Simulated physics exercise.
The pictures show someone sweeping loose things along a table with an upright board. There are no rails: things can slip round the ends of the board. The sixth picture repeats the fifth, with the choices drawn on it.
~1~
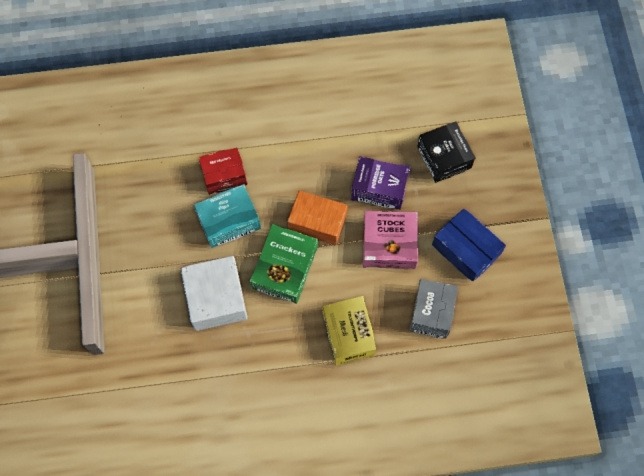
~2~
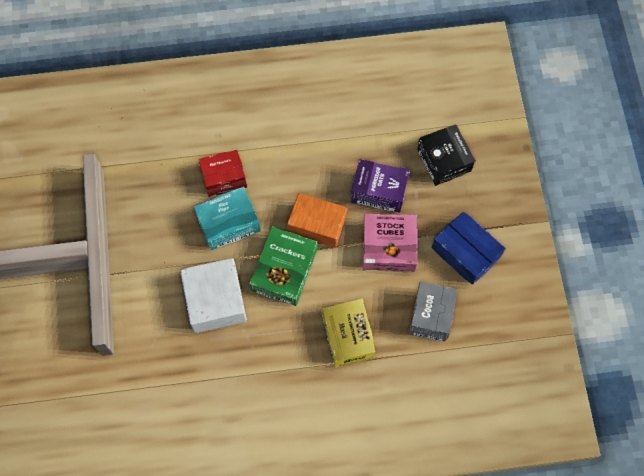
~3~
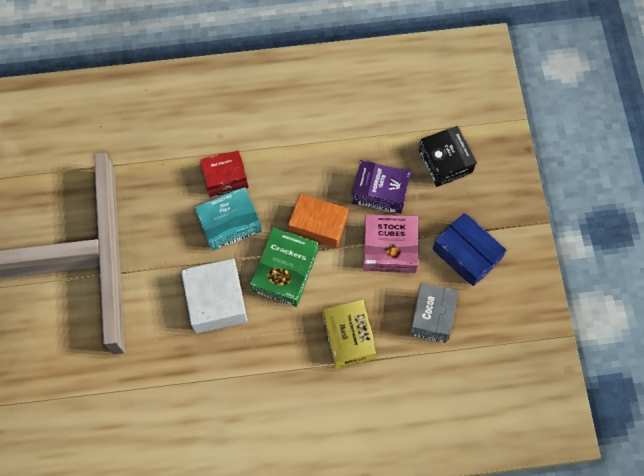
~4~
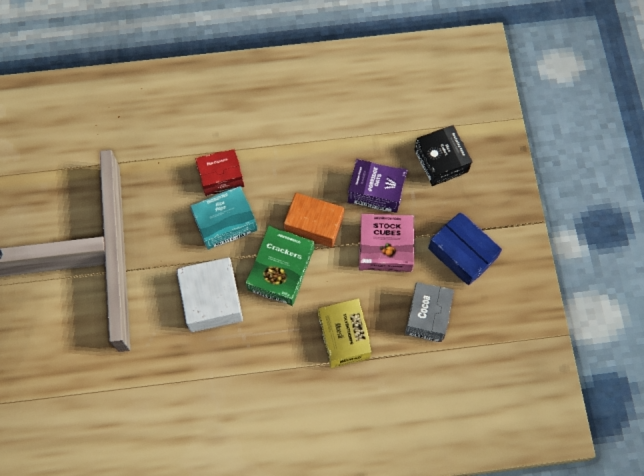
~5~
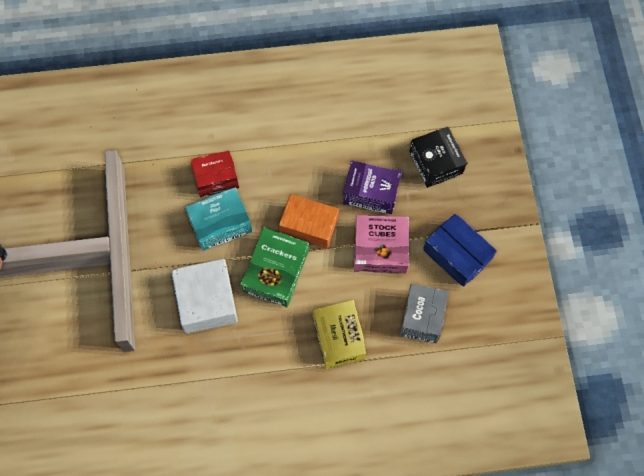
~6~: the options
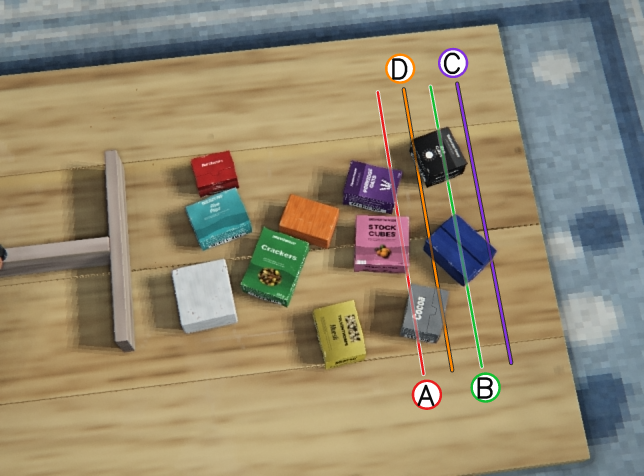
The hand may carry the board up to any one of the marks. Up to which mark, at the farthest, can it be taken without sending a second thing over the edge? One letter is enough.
It should halt at A.
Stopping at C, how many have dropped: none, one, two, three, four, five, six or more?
Five.
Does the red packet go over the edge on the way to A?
No.
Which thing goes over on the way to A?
The blue box goes over.
On the copy, A at (400, 226); B at (455, 219); C at (483, 216); D at (427, 223).
On A. First, board (219, 231); red packet (242, 174); white block (260, 292).
Then, board (319, 219); blue box (510, 256); black packet (472, 133).
Finally, board (397, 210); blue box over the edge; pink packet (534, 229); one fallen.
By contrast, B drops two; C drops five; D drops two.
